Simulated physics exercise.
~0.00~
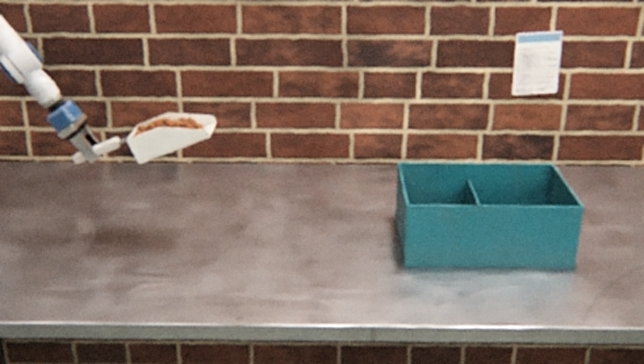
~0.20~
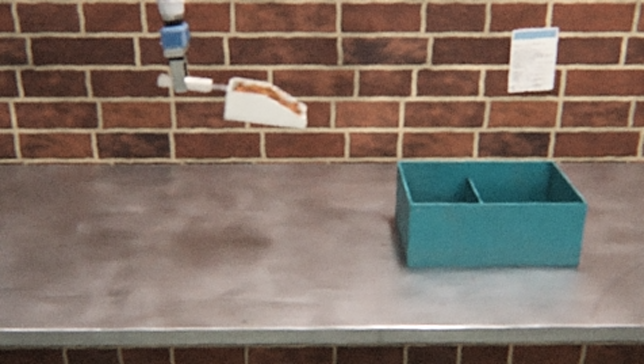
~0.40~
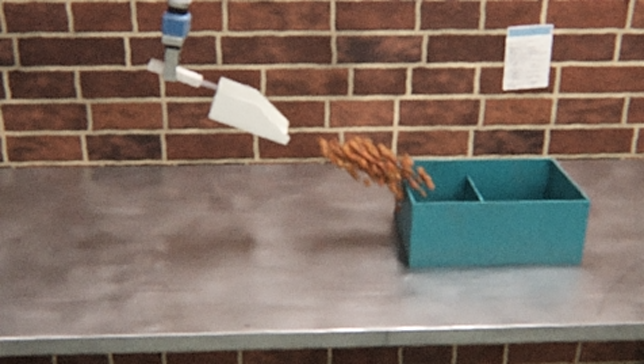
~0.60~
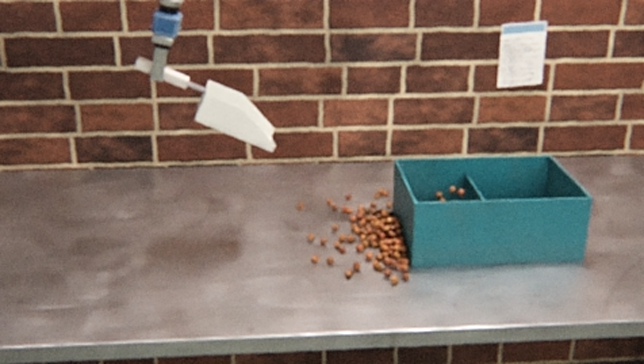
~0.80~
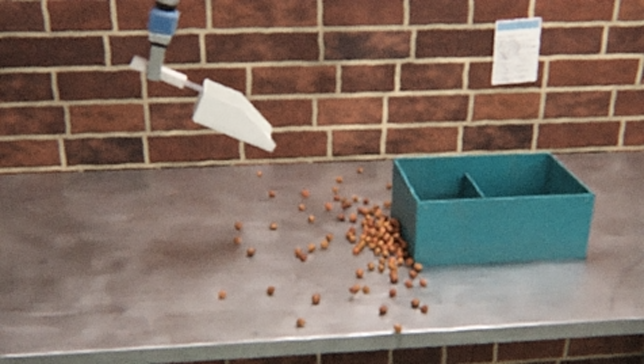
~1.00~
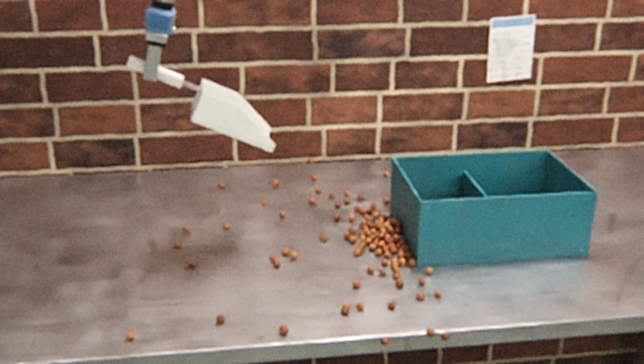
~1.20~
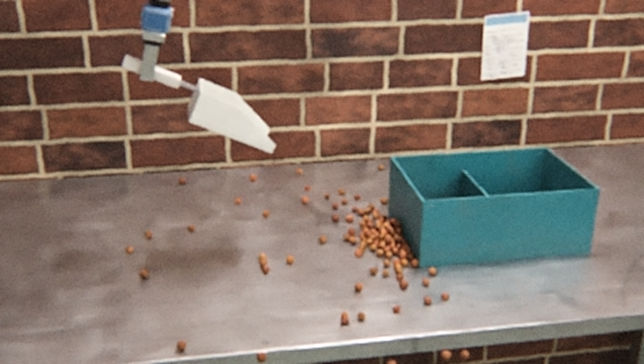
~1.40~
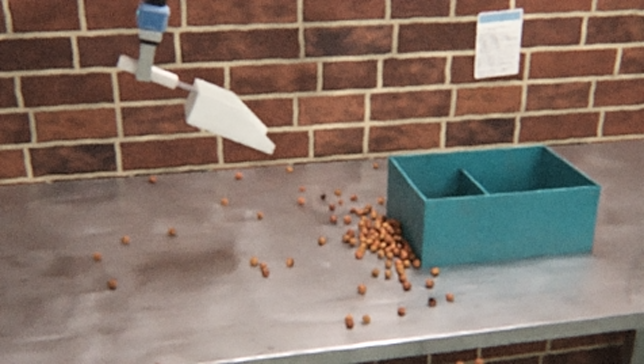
Hazelnuts spilling from a white scoop tipped by a robot arm, mostly missing a teal divided bin and scattering across the table.
